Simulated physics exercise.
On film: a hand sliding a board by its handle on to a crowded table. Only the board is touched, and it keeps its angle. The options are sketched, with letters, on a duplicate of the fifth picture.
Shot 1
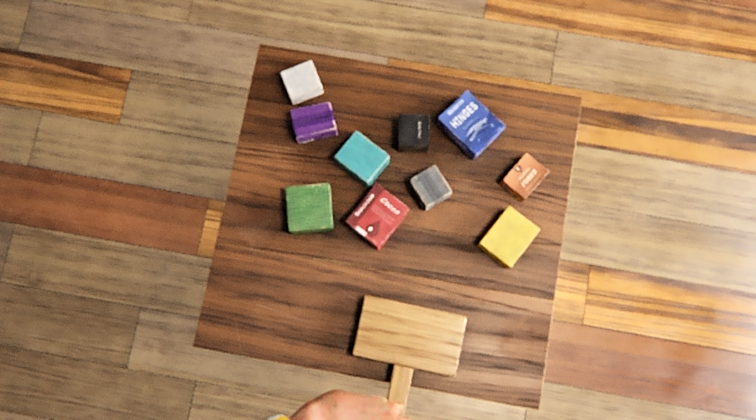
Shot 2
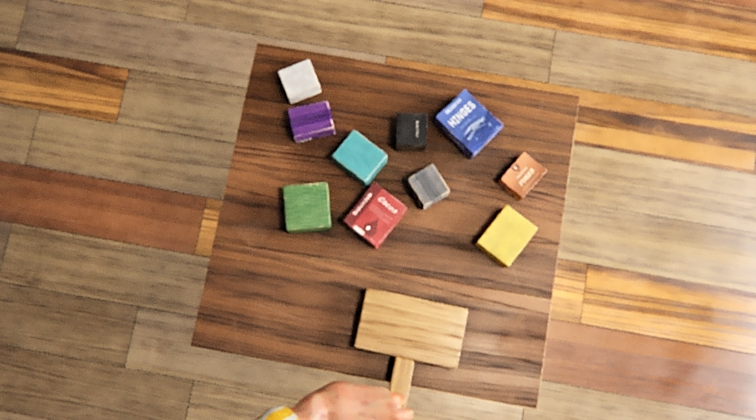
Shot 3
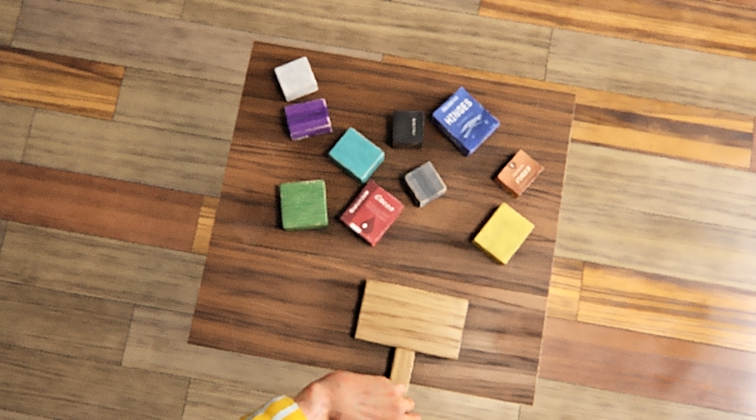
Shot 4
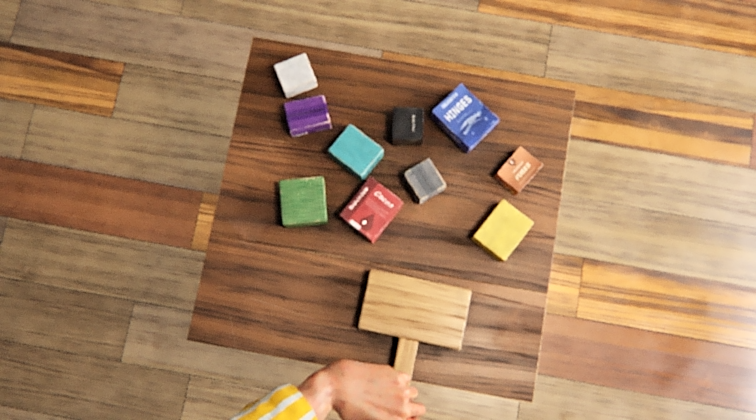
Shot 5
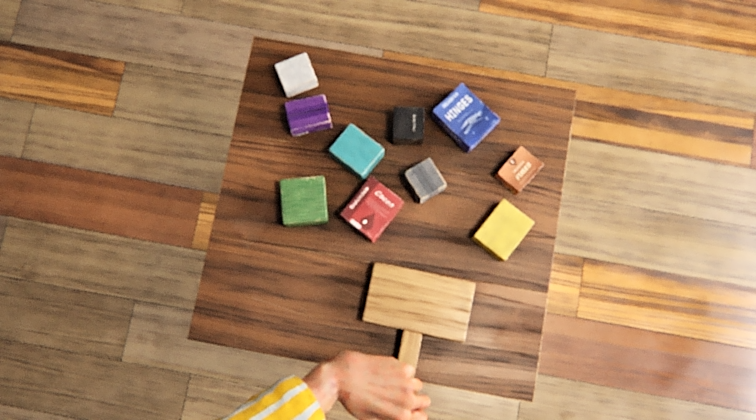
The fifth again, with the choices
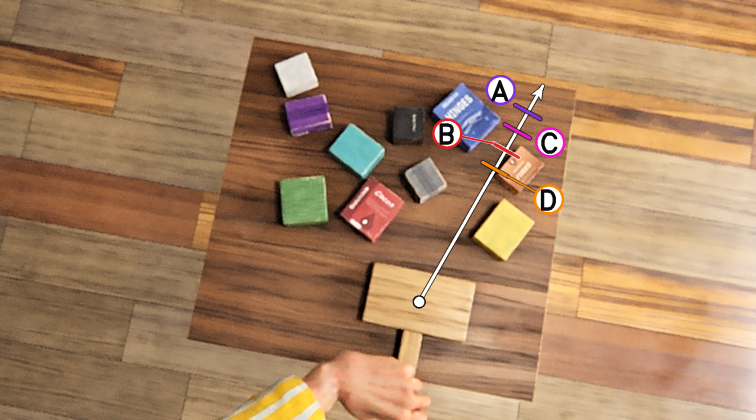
Hand sliding a wooden board by its handle slightly upward on a dark table, toward scattered colourful blocks that stay still.
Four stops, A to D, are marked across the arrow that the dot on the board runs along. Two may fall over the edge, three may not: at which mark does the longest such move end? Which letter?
C.
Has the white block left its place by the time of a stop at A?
No.
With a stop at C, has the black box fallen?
No.
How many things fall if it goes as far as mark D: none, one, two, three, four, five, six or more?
The count is none.
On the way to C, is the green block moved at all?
By then, no.
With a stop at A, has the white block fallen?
No.
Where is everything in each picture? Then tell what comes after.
In the first frame, board (410, 336); green block (310, 209); black box (414, 134).
In the second frame, board (412, 329); red packet (375, 216).
In the third frame, board (411, 319); orange box (518, 174).
In the fourth frame, board (415, 309); grey box (424, 182).
In the fifth frame, board (419, 302); white block (296, 76); turquoise block (357, 152); green block (305, 202).
On the marked copy, A at (528, 112); B at (506, 150); C at (517, 131); D at (495, 169); the arrow from (419, 302) to (543, 86); the white dot at (419, 302).
Taking C. A third of the way, board (455, 239); yellow block (518, 198); orange box (524, 152).
Two thirds of the way, board (489, 179); orange box (528, 93); blue box (475, 95).
When it is over, board (515, 134); blue box over the edge; orange box over the edge; two fallen.
As for the rest, A drops three; B is within the limit but short; D is within the limit but short.
